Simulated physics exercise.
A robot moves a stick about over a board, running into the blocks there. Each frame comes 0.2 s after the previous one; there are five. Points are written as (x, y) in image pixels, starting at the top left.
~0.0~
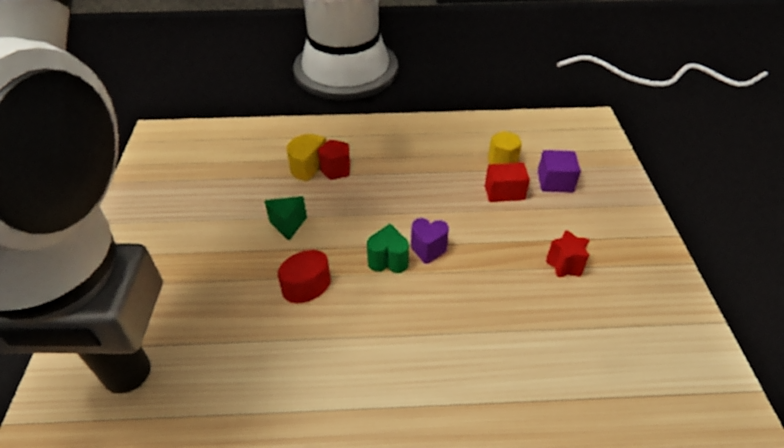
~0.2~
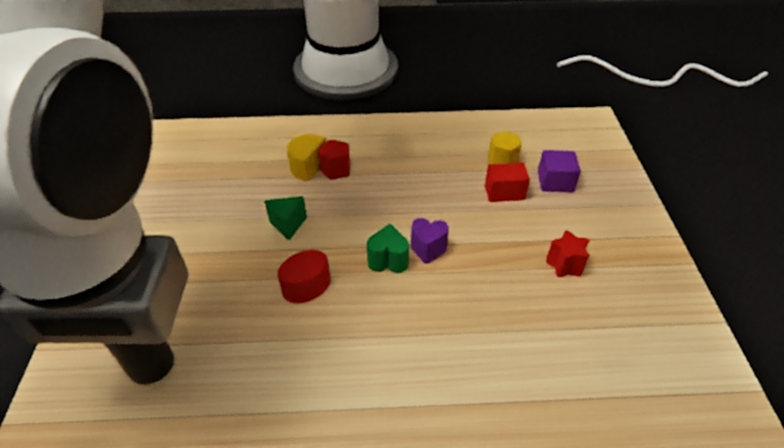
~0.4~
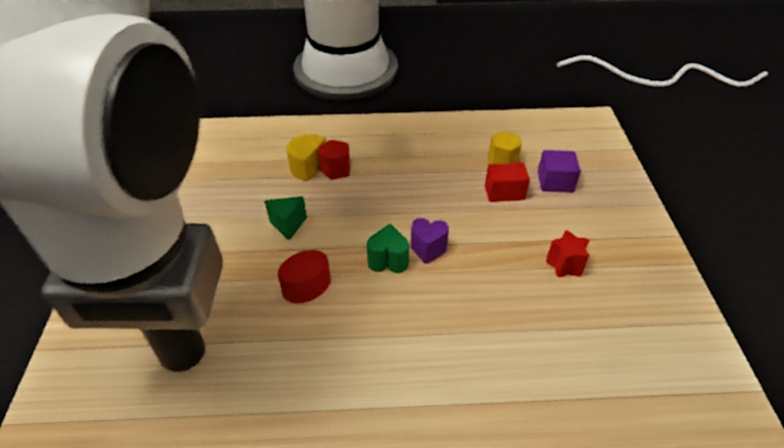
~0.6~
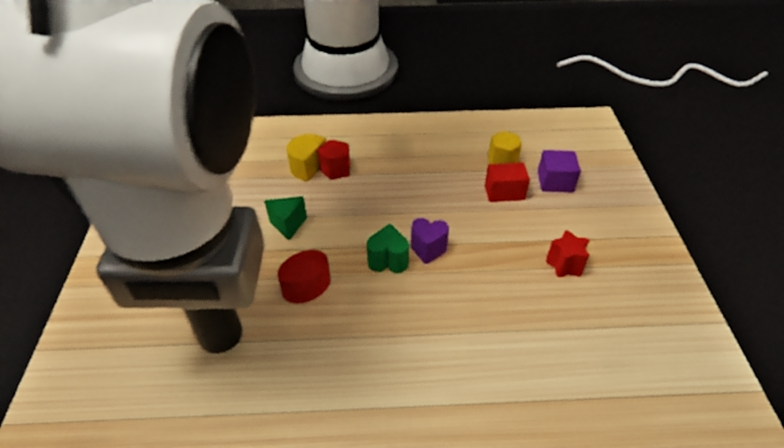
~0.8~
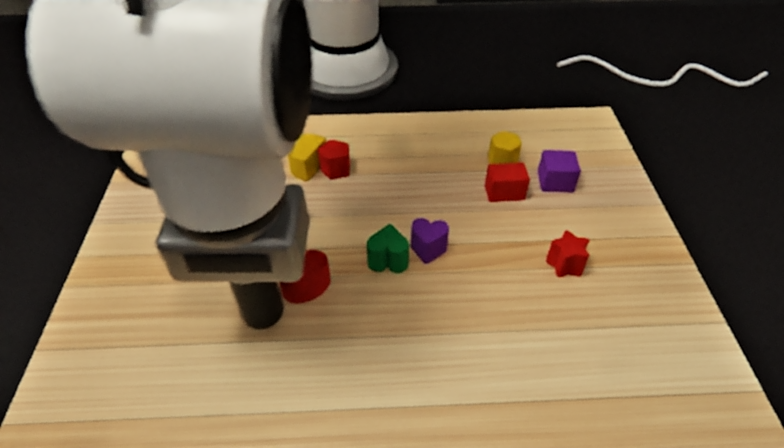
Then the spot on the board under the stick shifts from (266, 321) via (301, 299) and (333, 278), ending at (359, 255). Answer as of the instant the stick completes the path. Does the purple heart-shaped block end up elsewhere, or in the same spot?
The push misses it.
One third of the way, stick (300, 289); red oval block (327, 248).
Two thirds of the way, stick (333, 268); red oval block (353, 226), turned 20° anticlockwise.
At the end, stick (359, 245); red oval block (371, 204), turned 40° anticlockwise; green heart-shaped block (399, 236), turned 20° clockwise; purple heart-shaped block in place.
